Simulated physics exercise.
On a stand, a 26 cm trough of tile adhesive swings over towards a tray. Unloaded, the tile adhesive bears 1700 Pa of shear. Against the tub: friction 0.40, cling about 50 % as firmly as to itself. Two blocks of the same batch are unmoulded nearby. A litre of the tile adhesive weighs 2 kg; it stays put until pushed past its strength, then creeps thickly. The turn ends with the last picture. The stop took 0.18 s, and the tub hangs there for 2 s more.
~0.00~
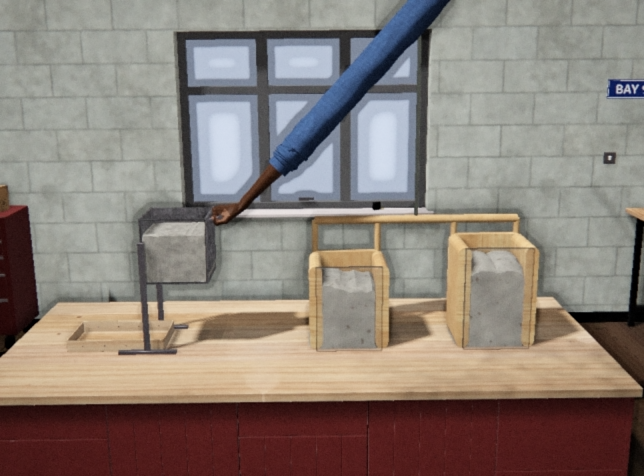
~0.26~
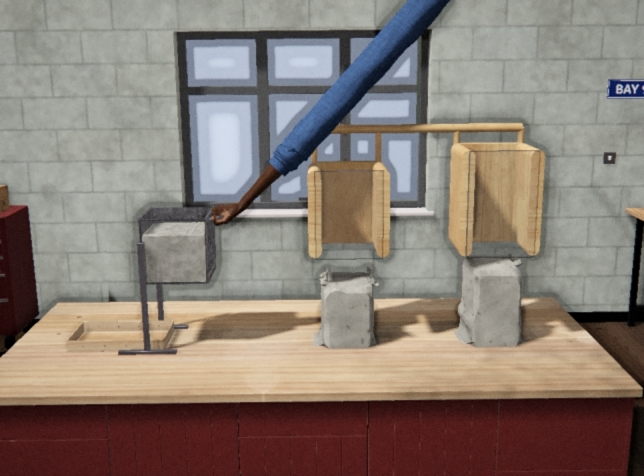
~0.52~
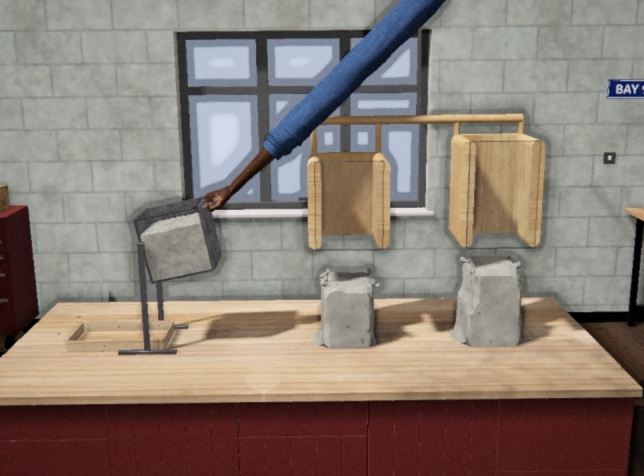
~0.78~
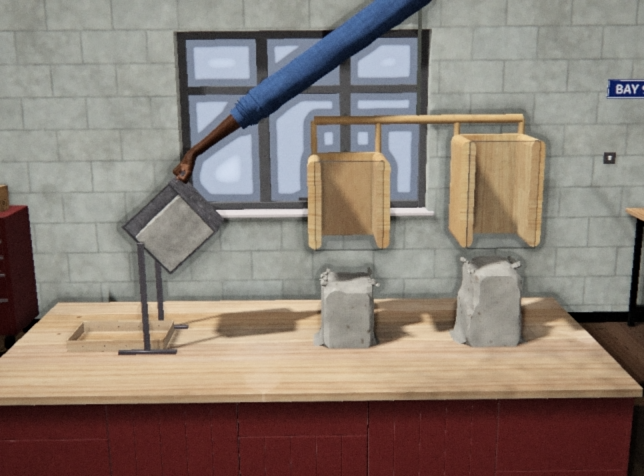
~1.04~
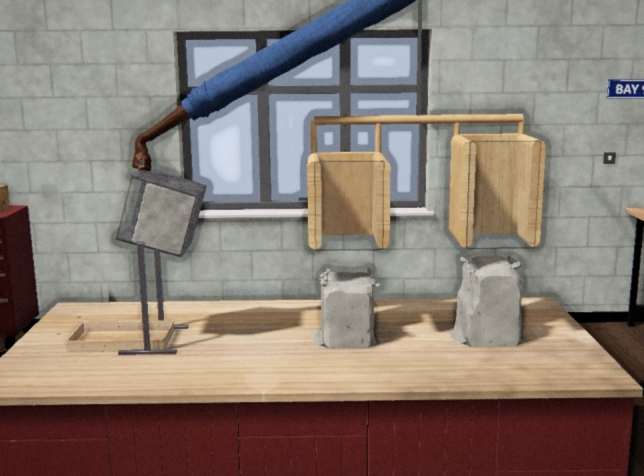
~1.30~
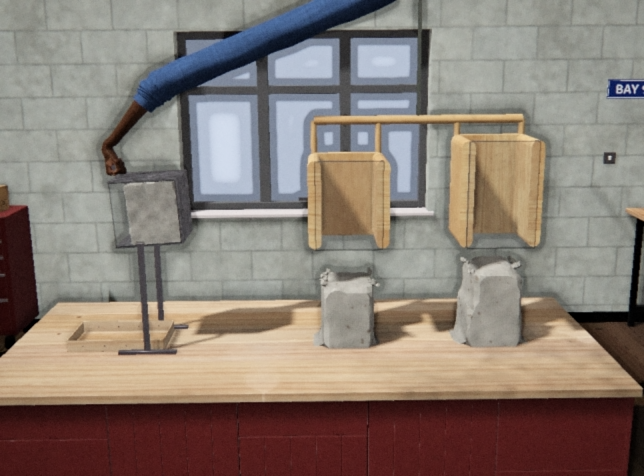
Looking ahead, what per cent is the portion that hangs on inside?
The portion that hangs on inside is near 100 %.
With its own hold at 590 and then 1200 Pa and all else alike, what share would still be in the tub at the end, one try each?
In turn about 50 %, 100 %.
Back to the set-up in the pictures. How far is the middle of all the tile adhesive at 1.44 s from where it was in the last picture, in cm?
About 0 cm.
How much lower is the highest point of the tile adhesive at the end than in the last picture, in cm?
Roughly 0 cm.
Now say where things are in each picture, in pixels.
Handle-side rim at (204, 219), tilt 0 degrees; top of the tile adhesive at (198, 234); blocks stand 29 cm, 36 cm (left to right), in the first picture.
Handle-side rim at (204, 219), tilt 0 degrees; top of the tile adhesive at (198, 234); blocks stand 29 cm, 35 cm (left to right), in the second picture.
Handle-side rim at (197, 207), tilt 11 degrees; top of the tile adhesive at (196, 224); blocks stand 29 cm, 34 cm (left to right), in the third picture.
Handle-side rim at (168, 184), tilt 42 degrees; top of the tile adhesive at (177, 198); blocks stand 29 cm, 34 cm (left to right), in the fourth picture.
Handle-side rim at (131, 177), tilt 73 degrees; top of the tile adhesive at (150, 185); blocks stand 29 cm, 34 cm (left to right), in the fifth picture.
Handle-side rim at (108, 184), tilt 93 degrees; top of the tile adhesive at (167, 182); blocks stand 29 cm, 34 cm (left to right), in the sixth picture.
After 1.44 s, the tub is at 93 degrees and holds 100 %.
After 1.61 s, the tub is at 93 degrees and holds 100 %.
After 1.78 s, the tub is at 93 degrees and holds 100 %.
After 1.95 s, the tub is at 93 degrees and holds 100 %.
After 3.30 s, at the end, the tub is at 93 degrees and holds 100 %.
